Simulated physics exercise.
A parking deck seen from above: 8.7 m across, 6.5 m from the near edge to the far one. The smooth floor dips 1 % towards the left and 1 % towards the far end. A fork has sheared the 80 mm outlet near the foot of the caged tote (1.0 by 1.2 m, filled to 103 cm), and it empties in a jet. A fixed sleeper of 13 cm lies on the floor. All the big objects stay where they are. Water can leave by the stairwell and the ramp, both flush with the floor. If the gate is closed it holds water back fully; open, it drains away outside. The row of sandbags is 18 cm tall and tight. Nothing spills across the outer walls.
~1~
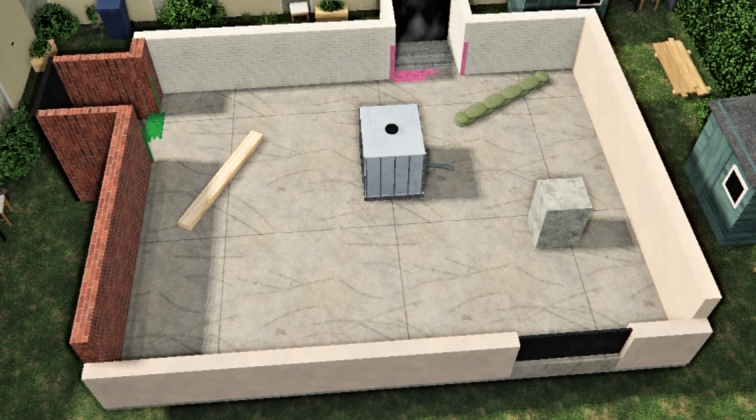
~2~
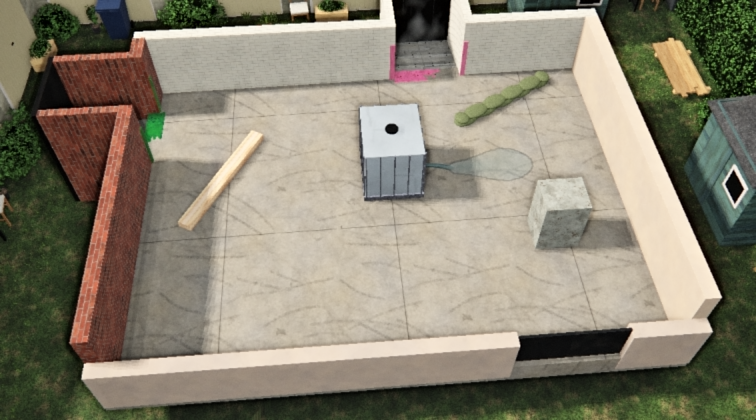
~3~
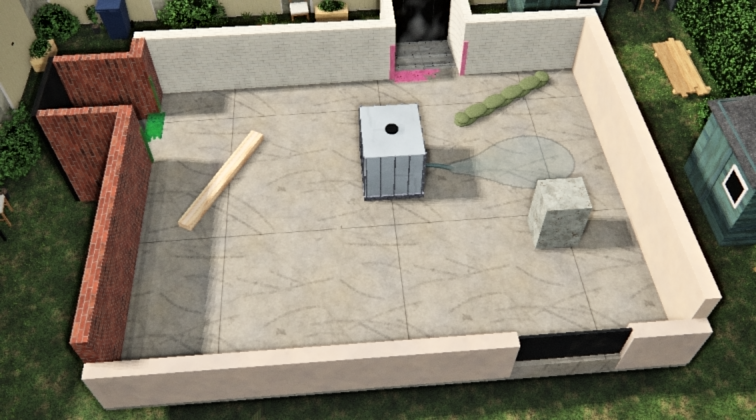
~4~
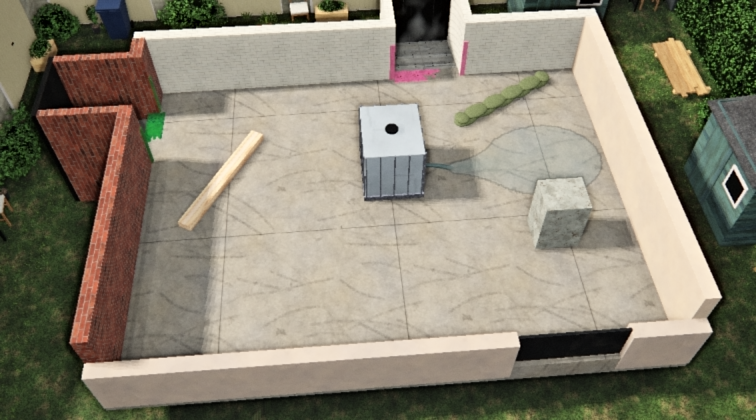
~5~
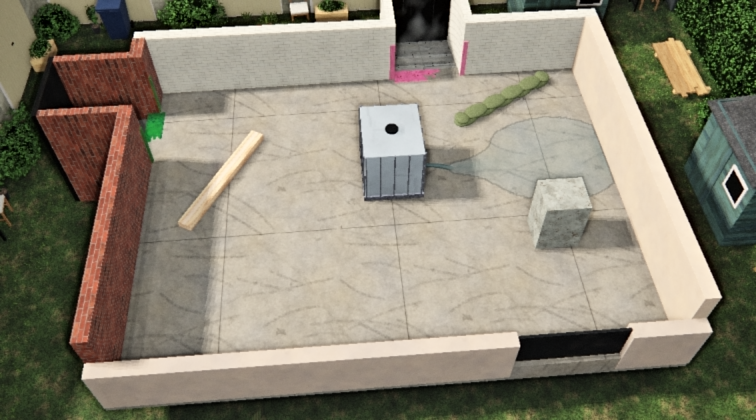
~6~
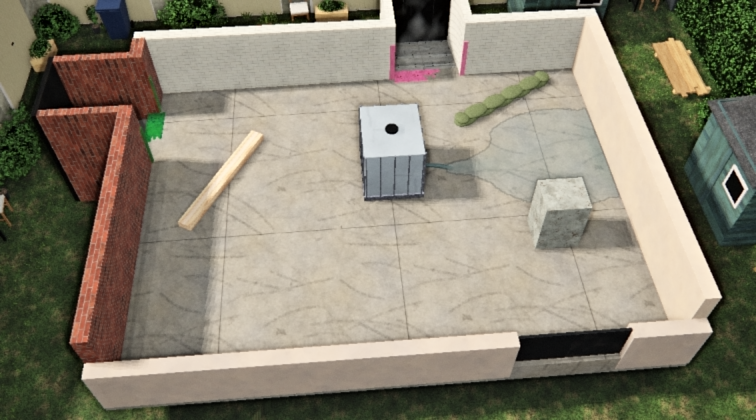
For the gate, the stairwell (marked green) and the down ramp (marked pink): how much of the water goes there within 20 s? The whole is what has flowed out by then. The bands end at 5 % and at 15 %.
The gate takes under 5 %; the stairwell (marked green) takes less than 5 %; the down ramp (marked pink) takes under 5 %.
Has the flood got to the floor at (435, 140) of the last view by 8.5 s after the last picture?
It is flooded.
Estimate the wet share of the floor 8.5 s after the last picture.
About 20 per cent.
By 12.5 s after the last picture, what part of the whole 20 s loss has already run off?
About 35 per cent.
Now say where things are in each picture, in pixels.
The jet has just started at (433, 166); the ground is still dry, in the first picture.
From the spout at (433, 166) the water has spread over 0.8 m2; its tip is at (528, 158), and it is 1.3 cm deep on average, in the second picture.
The jet leaves at (433, 166); the sheet reaches (567, 151), 3.0 m away, and wets 1.9 m2, in the third picture.
The jet leaves at (433, 166); the sheet reaches (594, 147), 3.5 m away, and wets 3.1 m2, in the fourth picture.
The jet leaves at (433, 166); the sheet reaches (592, 127), 3.7 m away, and wets 4.0 m2, in the fifth picture.
The jet leaves at (433, 166); the sheet reaches (586, 110), 3.8 m away, and wets 4.6 m2, in the sixth picture.
Then, 1.5 s after the last picture water covers 10 % of the floor and is deepest (3 cm) near (454, 166); gone so far, the gate 0 %, the stairwell (marked green) 0 %, the down ramp (marked pink) 0 %.
Then, 4.5 s after the last picture water covers 15 % of the floor and is deepest (4 cm) near (562, 70); gone so far, the gate 0 %, the stairwell (marked green) 0 %, the down ramp (marked pink) 0 %.
Then, 8.5 s after the last picture water covers 20 % of the floor and is deepest (4 cm) near (554, 71); gone so far, the gate 0 %, the stairwell (marked green) 0 %, the down ramp (marked pink) 0 %.
Then, 12.5 s after the last picture water covers 30 % of the floor and is deepest (5 cm) near (554, 71); gone so far, the gate 0 %, the stairwell (marked green) 0 %, the down ramp (marked pink) 1 %.
Then, 16.5 s after the last picture water covers 35 % of the floor and is deepest (5 cm) near (554, 71); gone so far, the gate 0 %, the stairwell (marked green) 0 %, the down ramp (marked pink) 3 %.
